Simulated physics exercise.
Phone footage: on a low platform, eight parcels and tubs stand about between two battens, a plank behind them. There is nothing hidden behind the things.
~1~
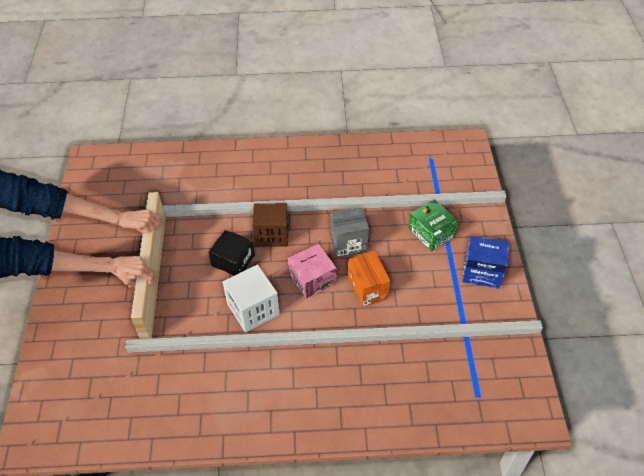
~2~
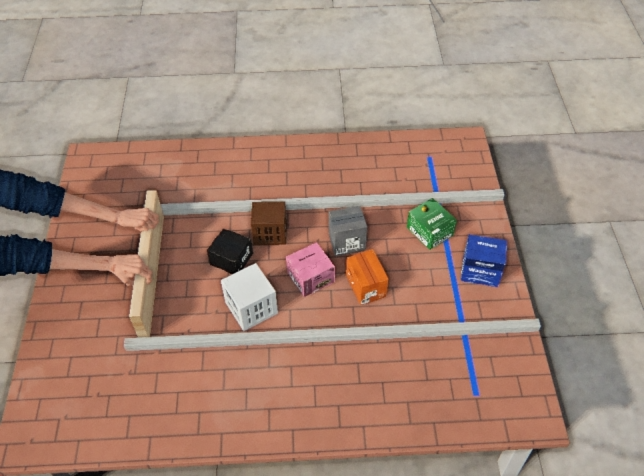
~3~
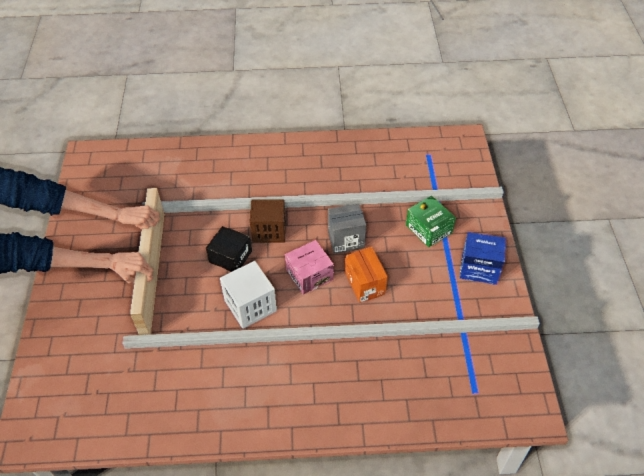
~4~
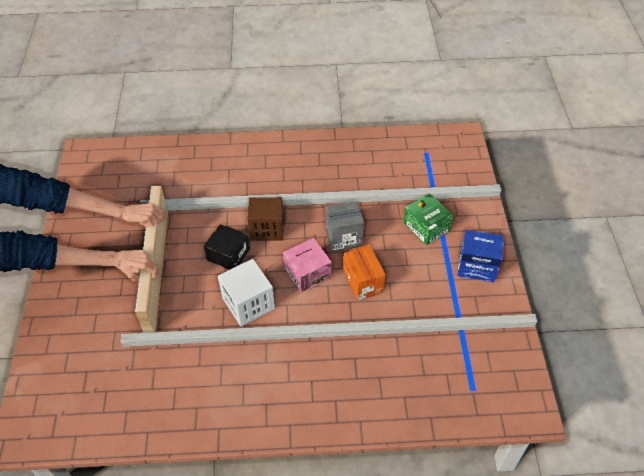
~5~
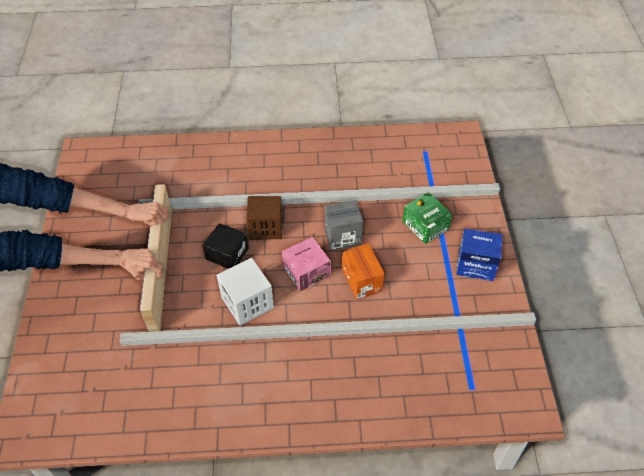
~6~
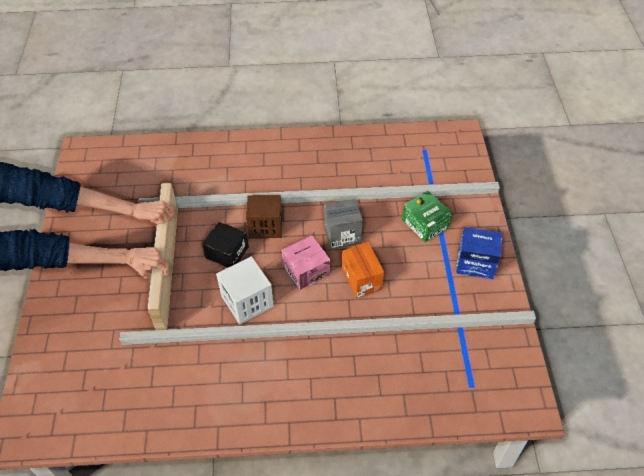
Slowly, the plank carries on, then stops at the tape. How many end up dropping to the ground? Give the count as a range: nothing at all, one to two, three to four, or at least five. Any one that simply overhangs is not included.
The count is one to two.
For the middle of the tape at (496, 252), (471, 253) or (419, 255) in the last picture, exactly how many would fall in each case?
Down on the ground: 5, 4 and 0.
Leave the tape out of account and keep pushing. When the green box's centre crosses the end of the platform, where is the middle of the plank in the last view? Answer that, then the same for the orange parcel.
Near (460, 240) and (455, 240).
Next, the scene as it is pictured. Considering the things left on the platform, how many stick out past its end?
The count is 2.
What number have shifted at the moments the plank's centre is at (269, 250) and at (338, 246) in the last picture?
4 by the first point, 6 by the second.
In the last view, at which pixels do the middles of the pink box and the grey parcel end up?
Pink box at (490, 256), grey parcel at (492, 221).
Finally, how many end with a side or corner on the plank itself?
It touches 3.
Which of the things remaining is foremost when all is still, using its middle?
That's the green box.
Early on, none off yet; blue box at rest near (479, 253); green box at rest near (427, 216); orange parcel at rest near (362, 270).
A while later, none off yet; blue box at rest near (479, 253); green box travelled a little near (433, 215); orange parcel travelled about its own width near (422, 278).
Finally, the number that fall off is one or two; lost, blue box.
